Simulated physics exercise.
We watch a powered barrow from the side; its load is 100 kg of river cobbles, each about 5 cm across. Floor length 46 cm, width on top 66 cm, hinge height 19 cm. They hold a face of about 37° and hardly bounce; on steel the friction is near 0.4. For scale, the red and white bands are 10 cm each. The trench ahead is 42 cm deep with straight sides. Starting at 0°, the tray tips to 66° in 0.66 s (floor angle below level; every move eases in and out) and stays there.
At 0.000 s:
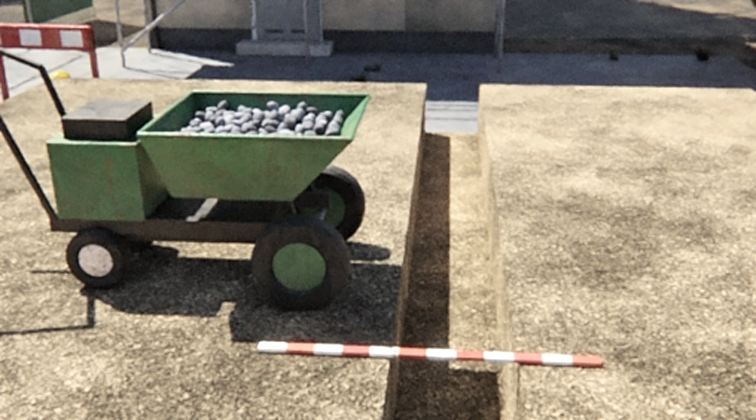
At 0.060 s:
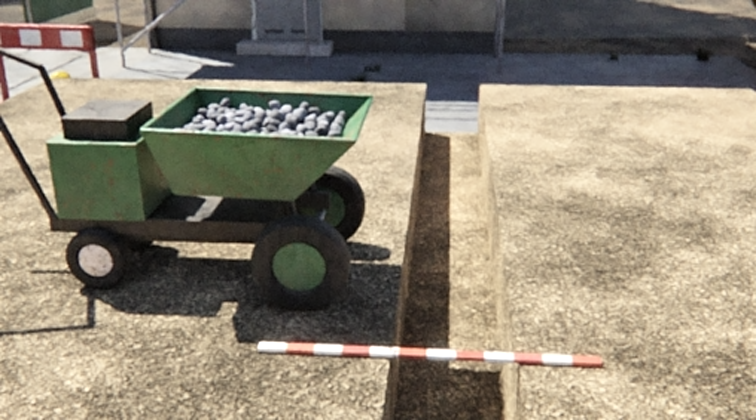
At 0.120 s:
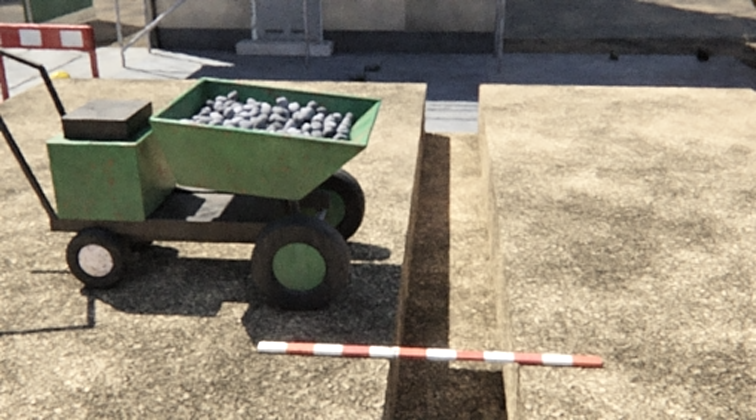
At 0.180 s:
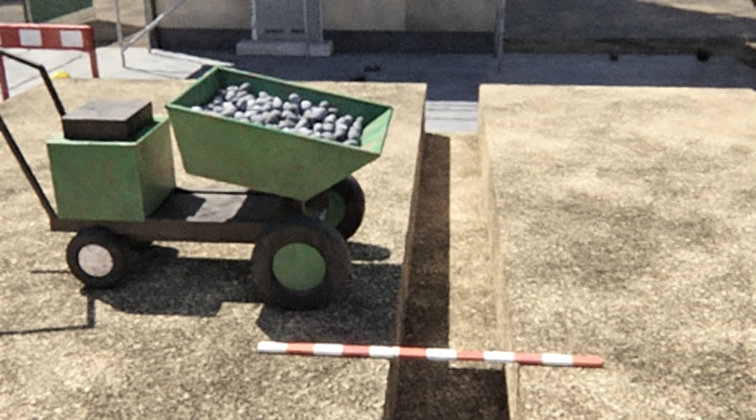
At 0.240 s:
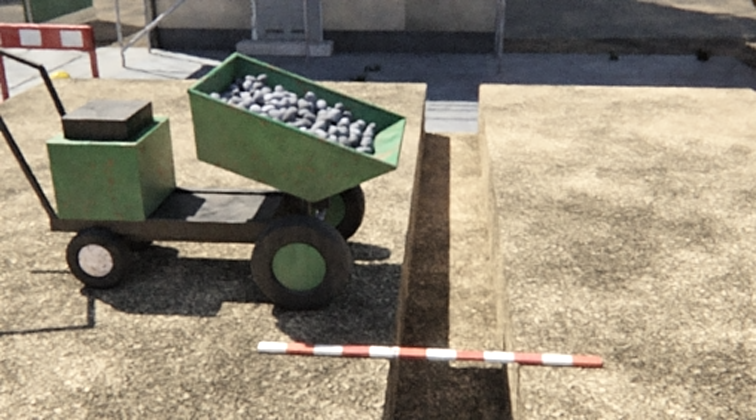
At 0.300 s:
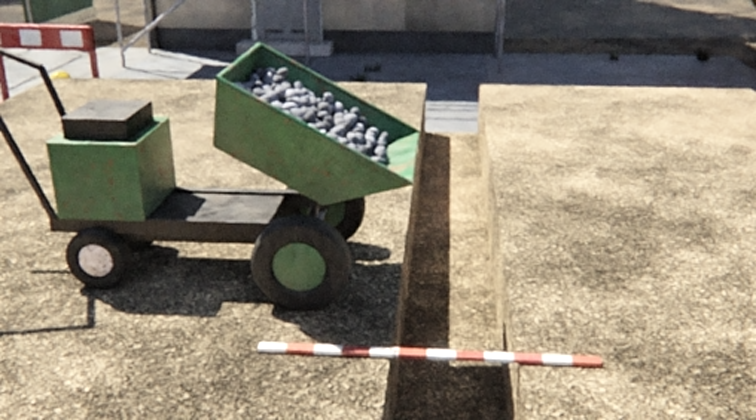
A green tray heaped with grey cobbles tilts on a powered barrow, slowly at first and then more steeply, its left end rising and its lip moving right and down as the stones shift towards it. The barrow's dark wheels stay still on sunlit, gritty ground, seen from the side and slightly above by an unmoving camera. A straight-sided trench lies to the right, with a red-and-white banded pole across its near end.
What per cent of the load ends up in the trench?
About 65 per cent.
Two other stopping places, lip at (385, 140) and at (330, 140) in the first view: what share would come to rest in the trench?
First some 35, then 80 per cent.
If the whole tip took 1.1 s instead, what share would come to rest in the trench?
It would be near 75 per cent.
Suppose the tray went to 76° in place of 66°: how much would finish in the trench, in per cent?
In that case some 75 per cent.
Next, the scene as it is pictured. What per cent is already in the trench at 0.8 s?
Some 20 per cent.
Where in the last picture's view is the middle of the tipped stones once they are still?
Around (488, 348).
After 0.5 s the floor is at 56°; 100 % in the tray; the foremost stones are at (417, 212).
After 0.8 s the floor is at 66°; 80 % in the tray, 19 % in the trench, 1 % past the trench; the foremost stones are at (511, 264).
After 1.1 s the floor is at 66°; 23 % in the tray, 42 % in the trench, 36 % past the trench; the foremost stones are at (654, 277).
After 3.1 s the floor is at 66°; 0 % in the tray, 65 % in the trench, 35 % past the trench; the foremost stones are past the picture's edge.
